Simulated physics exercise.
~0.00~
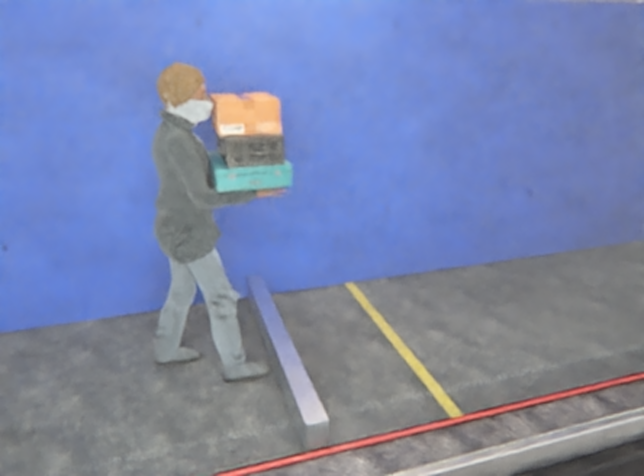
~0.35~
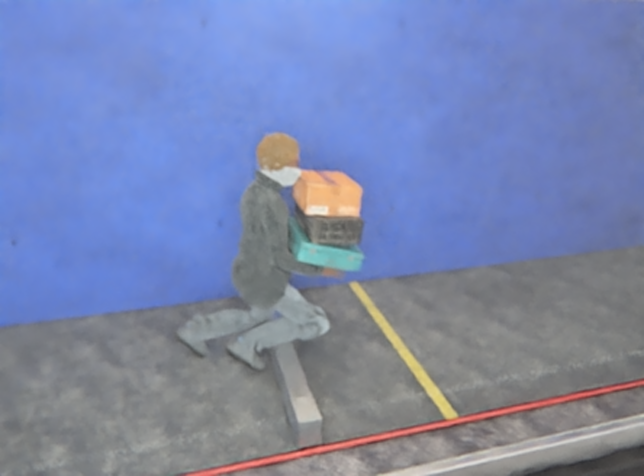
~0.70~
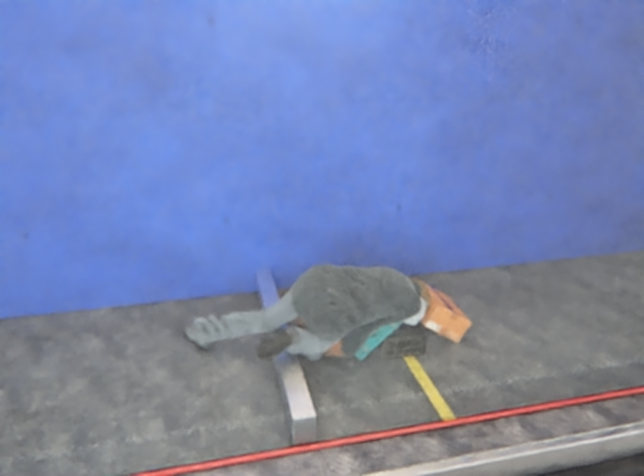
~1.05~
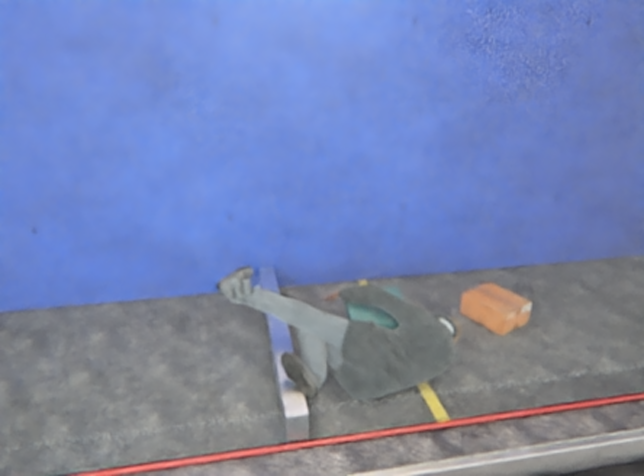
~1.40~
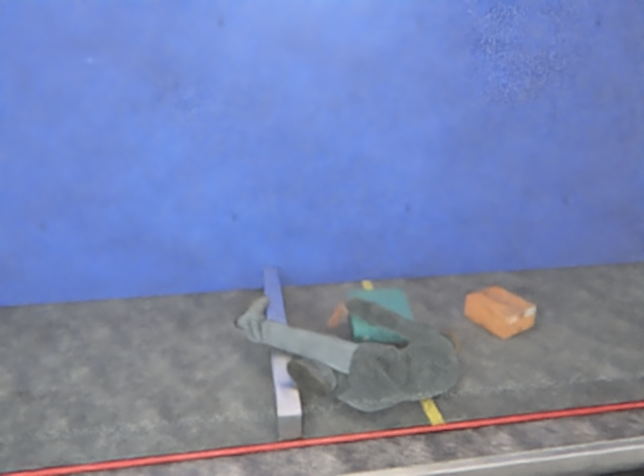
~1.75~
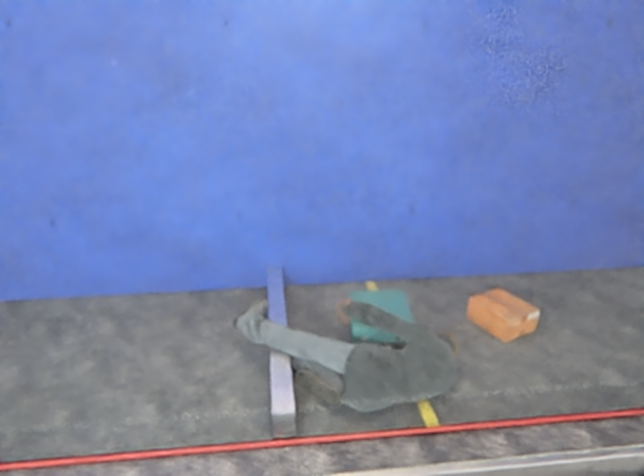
On a grey platform against a blue wall, a masked person carrying a stack of boxes tripped over a low rail and pitched forward to the right, ending sprawled across the yellow line with the orange carton lying beyond it.
